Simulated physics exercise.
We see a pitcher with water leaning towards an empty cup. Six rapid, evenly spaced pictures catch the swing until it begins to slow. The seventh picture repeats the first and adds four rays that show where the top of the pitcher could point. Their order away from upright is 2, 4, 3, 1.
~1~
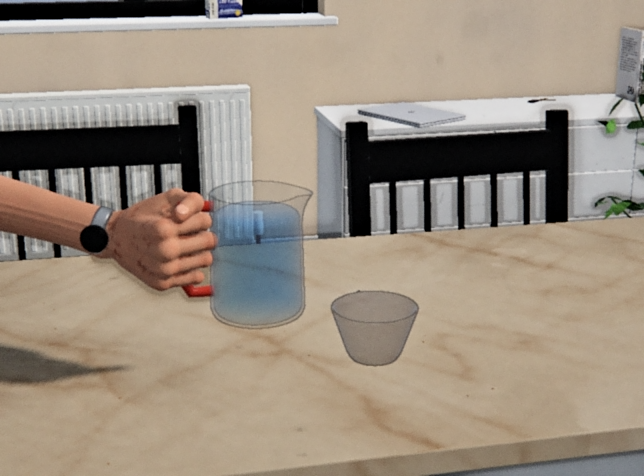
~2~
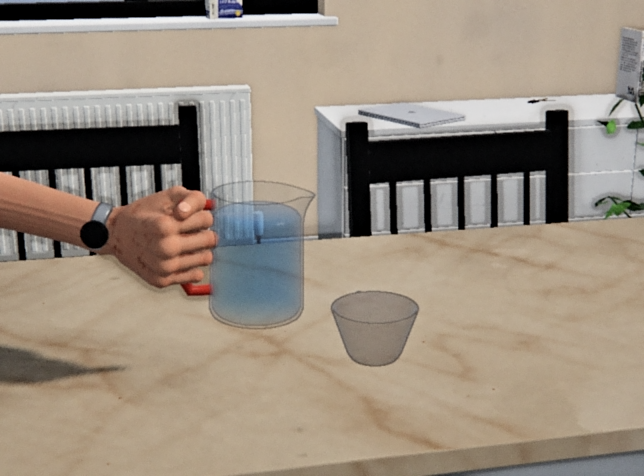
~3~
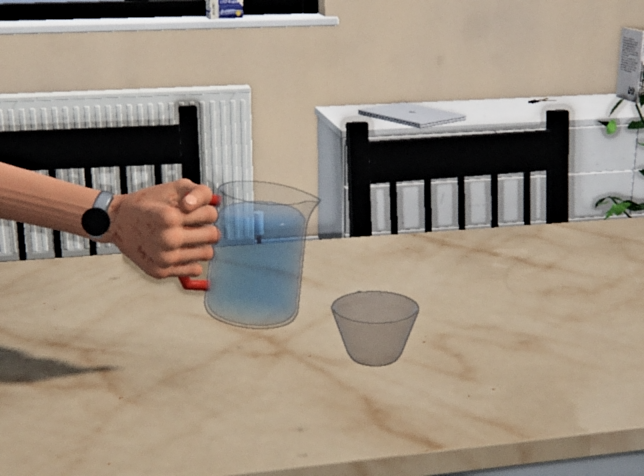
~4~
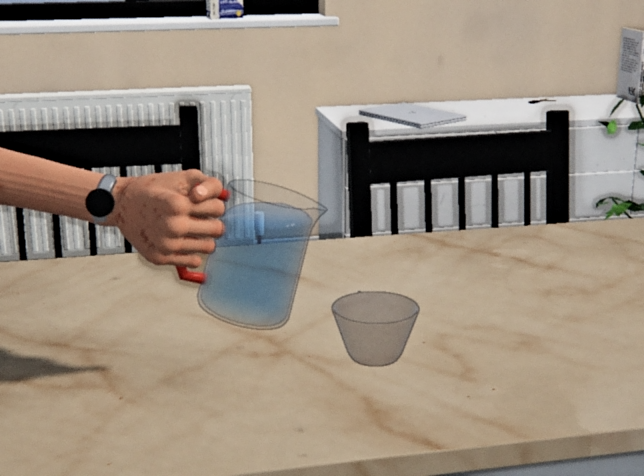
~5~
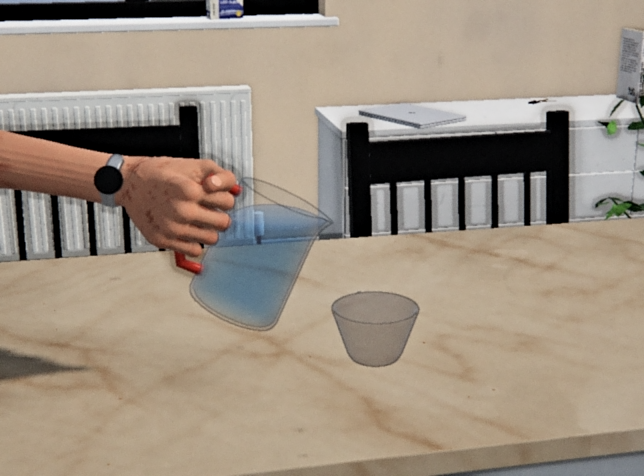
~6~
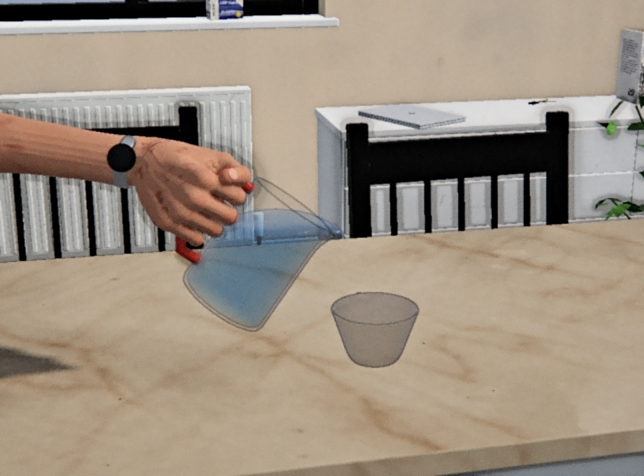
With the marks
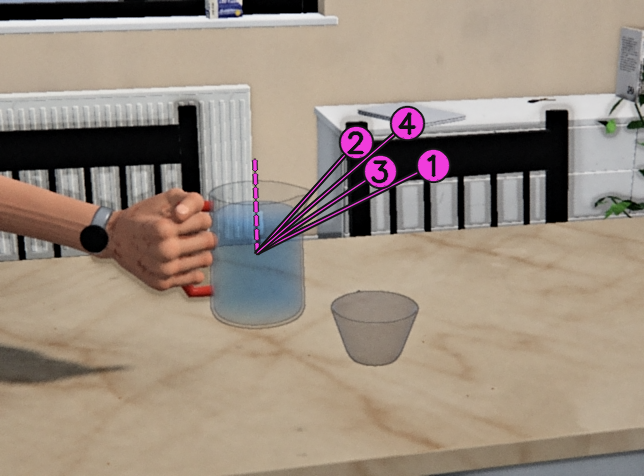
A hand tilting a clear pitcher of blue water rightward beside an empty cup, the water reaching the lip on a marble-patterned tabletop.
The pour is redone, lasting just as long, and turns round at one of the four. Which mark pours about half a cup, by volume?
4 is best.
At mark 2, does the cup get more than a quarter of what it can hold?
Yes, clearly.
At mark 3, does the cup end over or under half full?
Over half.
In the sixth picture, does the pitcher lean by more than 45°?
No, it does not.
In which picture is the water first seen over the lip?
Picture 6.
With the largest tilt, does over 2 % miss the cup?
Yes.
In magenta, 1 at (417, 172); 2 at (345, 154); 3 at (366, 180); 4 at (394, 134).
If 1 is chosen, the cup ends with about 73 % of what it can hold; 12 % of the water is spilt.
If 2 is chosen, the cup ends with about 31 % of what it can hold.
If 3 is chosen, the cup ends with about 71 % of what it can hold; 3 % of the water is spilt.
If 4 is chosen, the cup ends with about 51 % of what it can hold.
